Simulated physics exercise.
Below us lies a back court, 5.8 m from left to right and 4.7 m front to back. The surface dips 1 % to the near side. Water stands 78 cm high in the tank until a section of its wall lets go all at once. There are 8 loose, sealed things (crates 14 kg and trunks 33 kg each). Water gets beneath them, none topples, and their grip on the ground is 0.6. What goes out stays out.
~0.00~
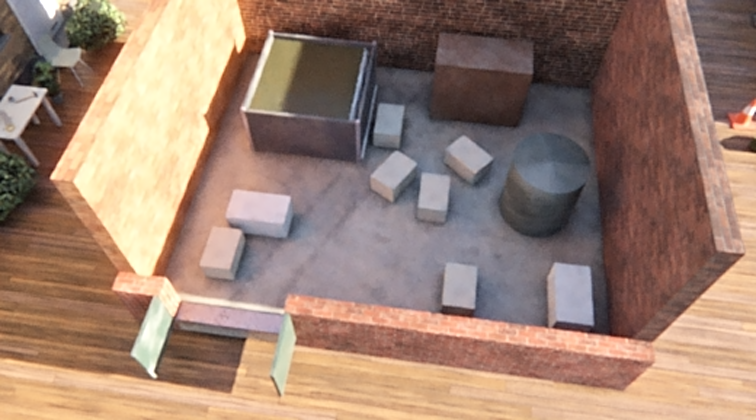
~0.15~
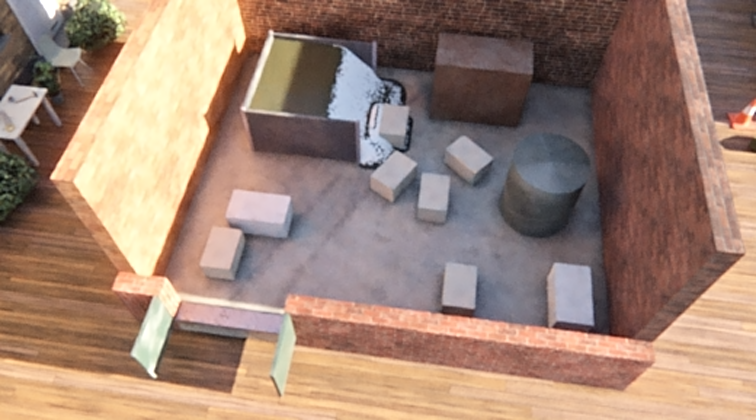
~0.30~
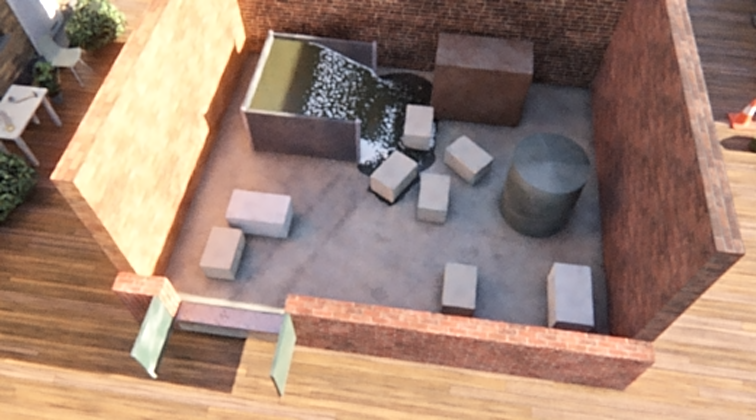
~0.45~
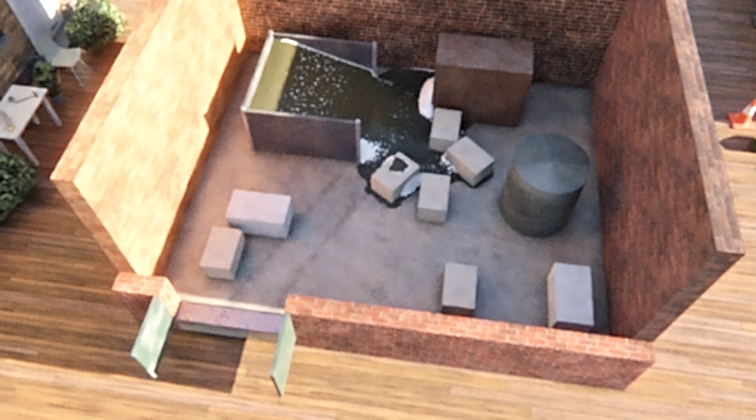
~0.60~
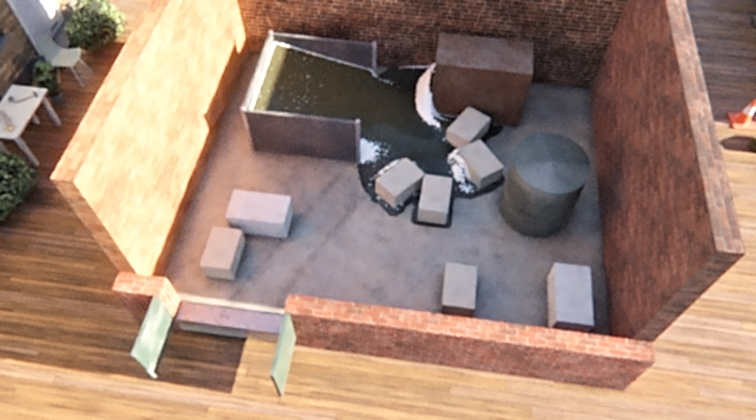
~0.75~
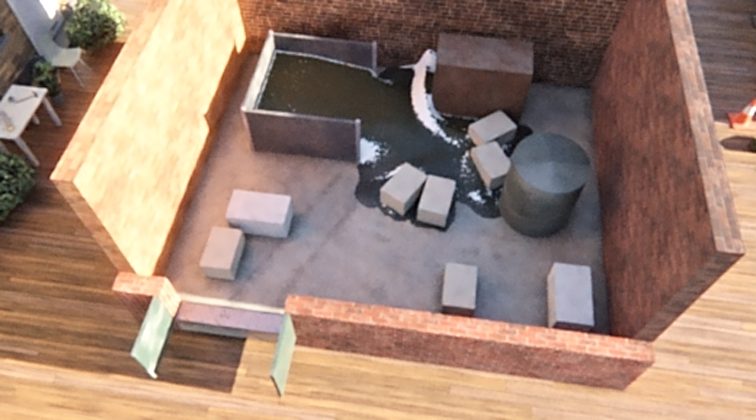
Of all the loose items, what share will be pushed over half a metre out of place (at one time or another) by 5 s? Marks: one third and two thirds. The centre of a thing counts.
That comes to two thirds or more.
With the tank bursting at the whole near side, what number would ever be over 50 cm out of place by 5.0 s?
In that case 3 of them.
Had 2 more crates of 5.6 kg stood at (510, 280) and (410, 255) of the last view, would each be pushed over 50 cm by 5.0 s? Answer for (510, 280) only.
Answer: Over.
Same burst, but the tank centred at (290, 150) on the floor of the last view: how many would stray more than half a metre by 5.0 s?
In that case 6 of them.
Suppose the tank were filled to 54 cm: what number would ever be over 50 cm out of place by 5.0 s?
In that case 5 of them.
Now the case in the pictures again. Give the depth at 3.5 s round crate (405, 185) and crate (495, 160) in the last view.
Roughly 5 and 20 cm.
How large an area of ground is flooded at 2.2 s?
Roughly 17 m2.
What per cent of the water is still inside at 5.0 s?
About 100 per cent.
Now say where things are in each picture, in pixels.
In the first frame, a crate at (389, 119), on the bottom; a crate at (469, 154) rests on the ground; water covers 2.4 m2; 0 of 8 have shifted.
In the second frame, a crate at (394, 119) rests on the ground, 7 cm from its start; a crate at (469, 154), on the bottom; 3.4 m2 under water; 1 of 8 have shifted.
In the third frame, a crate at (419, 121), on the bottom, 45 cm from its start; a crate at (469, 154) rests on the ground; 4.5 m2 under water; 1 of 8 have shifted.
In the fourth frame, a crate at (446, 124) rests on the ground, 87 cm from its start; a crate at (471, 154), on the bottom; 5.6 m2 under water; 1 of 8 have shifted.
In the fifth frame, a crate at (469, 124) rests on the ground, 121 cm from its start; a crate at (481, 158) rests on the ground, 18 cm from its start; 6.4 m2 under water; 3 of 8 have shifted.
In the sixth frame, a crate at (493, 126), on the bottom, 157 cm from its start; a crate at (494, 159), on the bottom, 36 cm from its start; 7.4 m2 under water; 4 of 8 have shifted.
After 1.1 s 3 of 8 are over 50 cm from their spots; 1 afloat.
After 2.2 s 4 of 8 are over 50 cm from their spots; 2 afloat.
After 3.5 s 5 of 8 are over 50 cm from their spots; 5 afloat.
After 5.0 s 6 of 8 are over 50 cm from their spots, and 6 have been at some point; 5 afloat.
